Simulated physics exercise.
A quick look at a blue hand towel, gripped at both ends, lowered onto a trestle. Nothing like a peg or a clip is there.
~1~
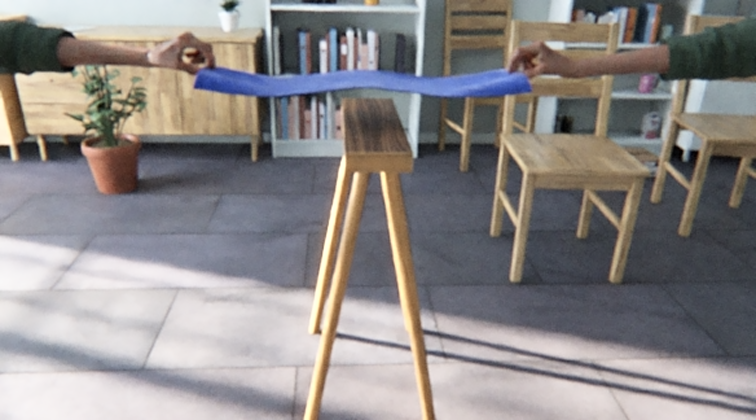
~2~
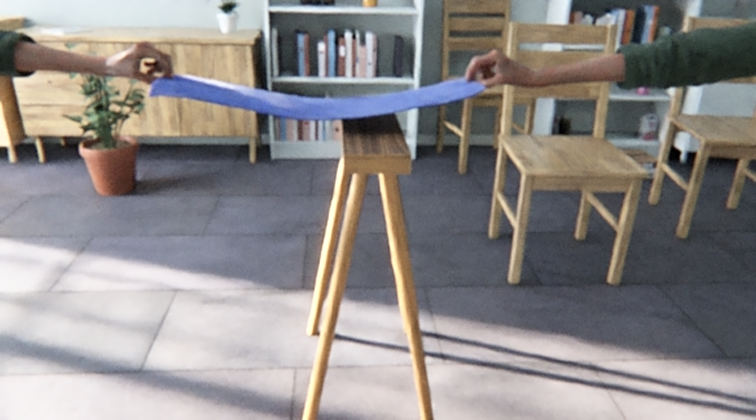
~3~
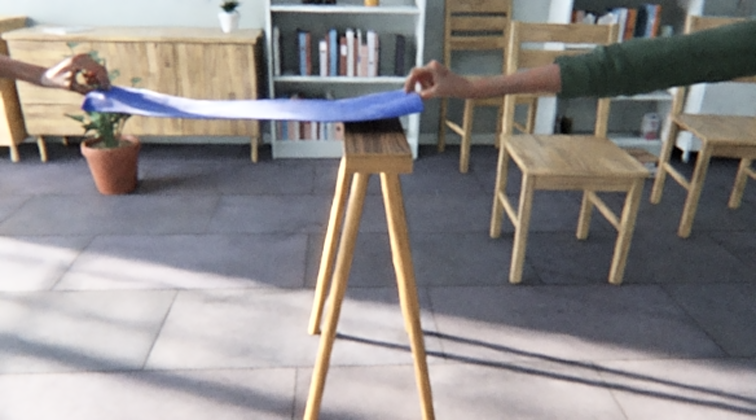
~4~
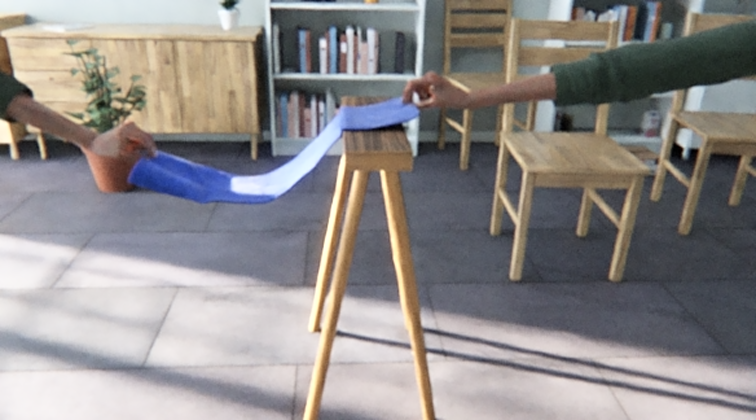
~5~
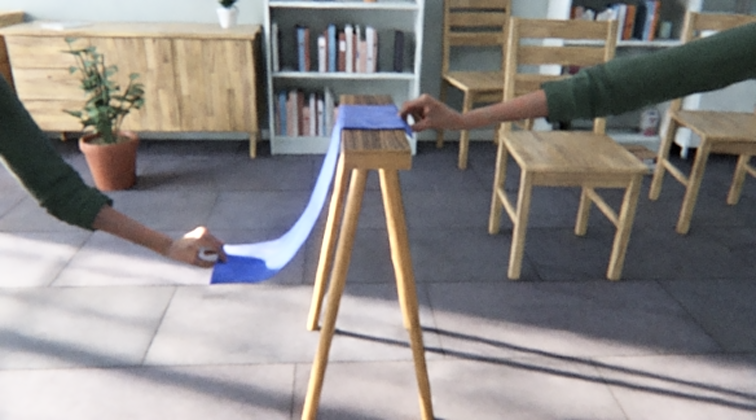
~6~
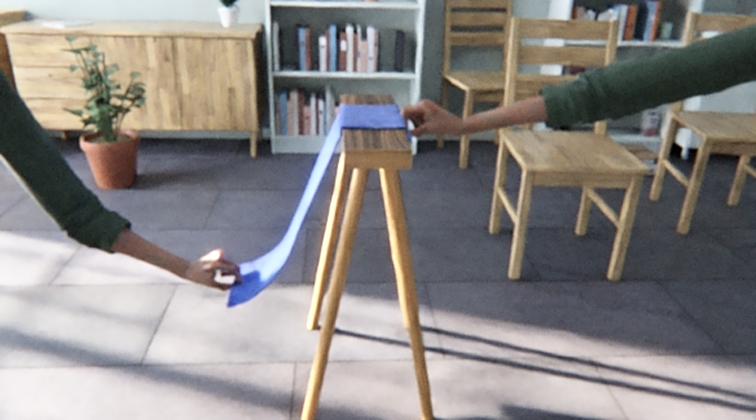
In a sunlit room with bookshelves, two hands shift a blue cloth left above a wooden trestle, then lower its left end.
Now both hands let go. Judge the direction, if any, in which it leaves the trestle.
I'd bet it is going to slither off leftward.
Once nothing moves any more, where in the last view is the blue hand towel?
When everything stops, it lies at (315, 367) in the last picture.
Then, 0.38 s past the final frame, hand towel clear of the top and falling near (319, 282).
Then, 0.64 s past the final frame, hand towel in a heap on the floor near (315, 366).
When it is over, hand towel in a heap on the floor near (315, 367). The blue hand towel slips off to the left.
